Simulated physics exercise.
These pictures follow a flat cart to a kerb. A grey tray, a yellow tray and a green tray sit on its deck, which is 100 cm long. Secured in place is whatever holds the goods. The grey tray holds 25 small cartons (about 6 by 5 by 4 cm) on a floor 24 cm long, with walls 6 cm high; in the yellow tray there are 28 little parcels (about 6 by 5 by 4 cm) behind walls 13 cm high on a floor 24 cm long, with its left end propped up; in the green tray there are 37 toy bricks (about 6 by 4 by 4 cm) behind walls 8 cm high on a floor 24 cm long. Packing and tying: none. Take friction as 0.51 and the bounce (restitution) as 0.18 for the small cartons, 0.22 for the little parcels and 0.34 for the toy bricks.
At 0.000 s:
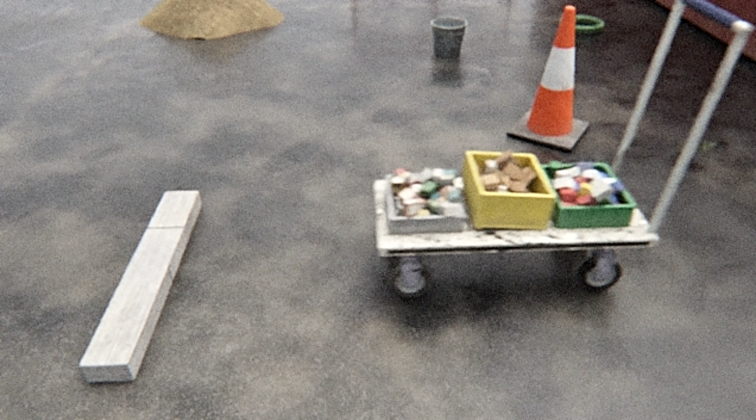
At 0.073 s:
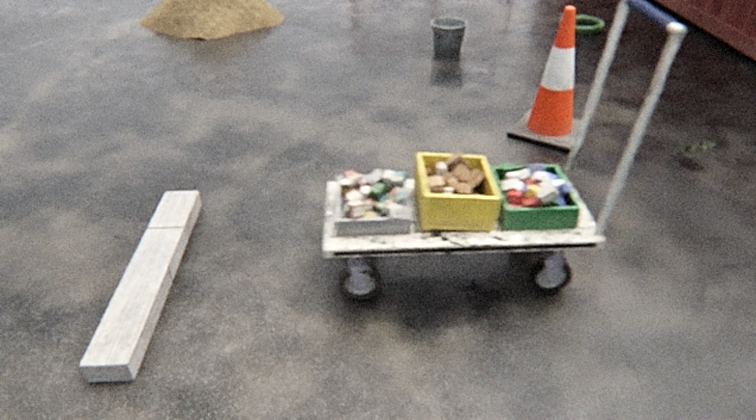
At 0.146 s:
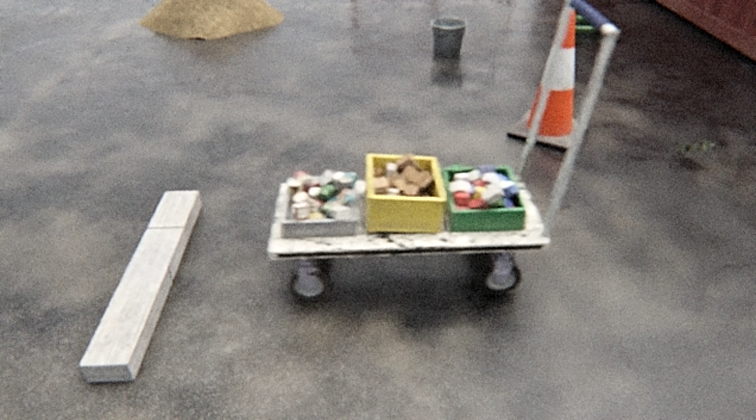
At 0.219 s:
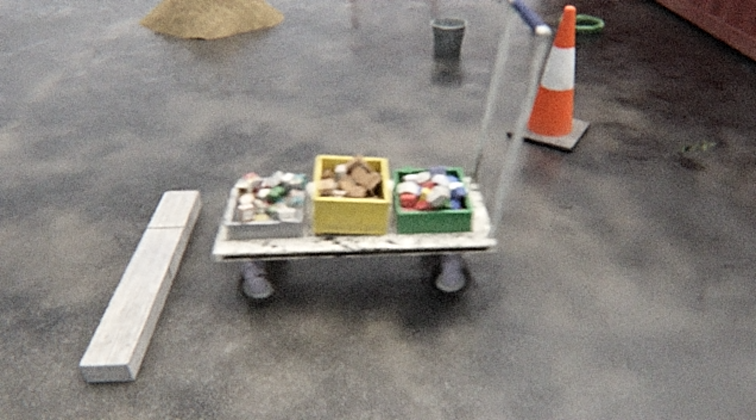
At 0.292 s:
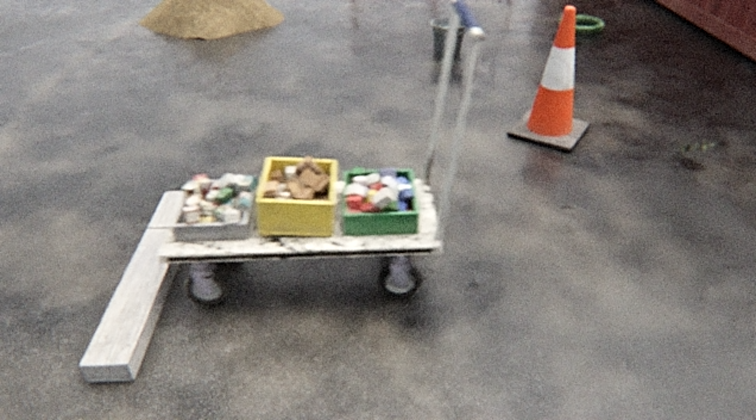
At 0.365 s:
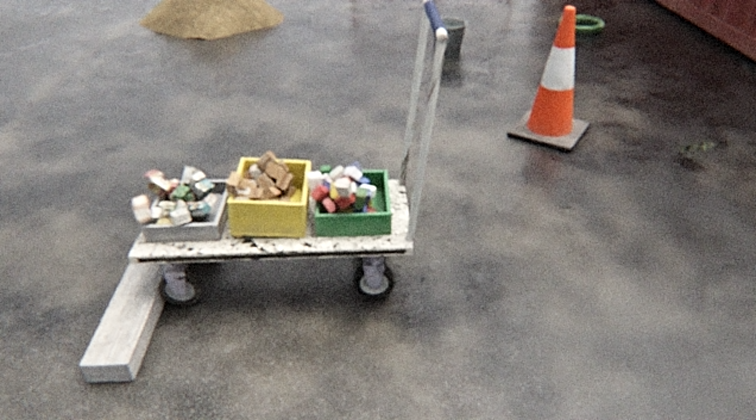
A flat cart with a pale deck and an upright handle at its right end stands on dark, damp-looking ground, seen from slightly above by a still camera. It carries a grey tray at left, a yellow one in the middle and a green one at right, all filled with small blocks, near a pale kerb, orange-and-white cone, bucket and sand heap. The cart rolls steadily left to the kerb, where the grey tray's pieces shift leftward.
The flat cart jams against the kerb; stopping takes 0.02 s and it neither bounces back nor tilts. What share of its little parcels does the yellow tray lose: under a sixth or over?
Out of the yellow tray go less than a sixth of the little parcels.
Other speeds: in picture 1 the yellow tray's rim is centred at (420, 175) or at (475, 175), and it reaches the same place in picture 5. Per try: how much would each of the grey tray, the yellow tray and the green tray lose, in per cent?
Grey tray: 30 / 30 percent; yellow tray: 0 / 0 percent; green tray: 10 / 20 percent.
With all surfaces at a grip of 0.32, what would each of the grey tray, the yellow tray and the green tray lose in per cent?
Then grey tray 10, yellow tray 0, green tray 20 per cent.
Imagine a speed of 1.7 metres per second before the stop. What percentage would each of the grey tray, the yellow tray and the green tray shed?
Grey tray 20 %, yellow tray 0 %, green tray 10 %.
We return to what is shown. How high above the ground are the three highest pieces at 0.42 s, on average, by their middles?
About 54 cm up, on average.
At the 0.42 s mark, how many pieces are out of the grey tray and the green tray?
Estimate at that time - grey tray 6, green tray 3, give or take.
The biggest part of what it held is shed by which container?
The grey tray is the one.
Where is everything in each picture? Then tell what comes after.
In the first frame (we follow the rim corner now nearest the camera), yellow tray at (485, 193); grey tray at (394, 218); 88 cm still to roll; nothing out yet.
The second frame shows yellow tray at (429, 195); grey tray at (339, 220); 69 cm still to roll.
The third frame shows yellow tray at (373, 197); grey tray at (284, 222); 49 cm still to roll.
The fourth frame shows yellow tray at (317, 198); grey tray at (229, 223); 30 cm still to roll.
The fifth frame shows yellow tray at (261, 200); grey tray at (174, 225); 10 cm still to roll.
The sixth frame shows yellow tray at (232, 201); grey tray at (146, 226); stopped; 3 out, the lowest carton at (141, 205).
After 0.42 s, 6 of 25 out of the grey tray, 1 of 28 out of the yellow tray and 3 of 37 out of the green tray.
After 0.54 s, 7 of 25 out of the grey tray, 1 of 28 out of the yellow tray and 6 of 37 out of the green tray.
After 0.77 s, 9 of 25 out of the grey tray, 1 of 28 out of the yellow tray and 8 of 37 out of the green tray.
When it is over (at 1.27 s), 9 of 25 out of the grey tray, 1 of 28 out of the yellow tray and 8 of 37 out of the green tray. Asked share, 1 of 28, 4 per cent.
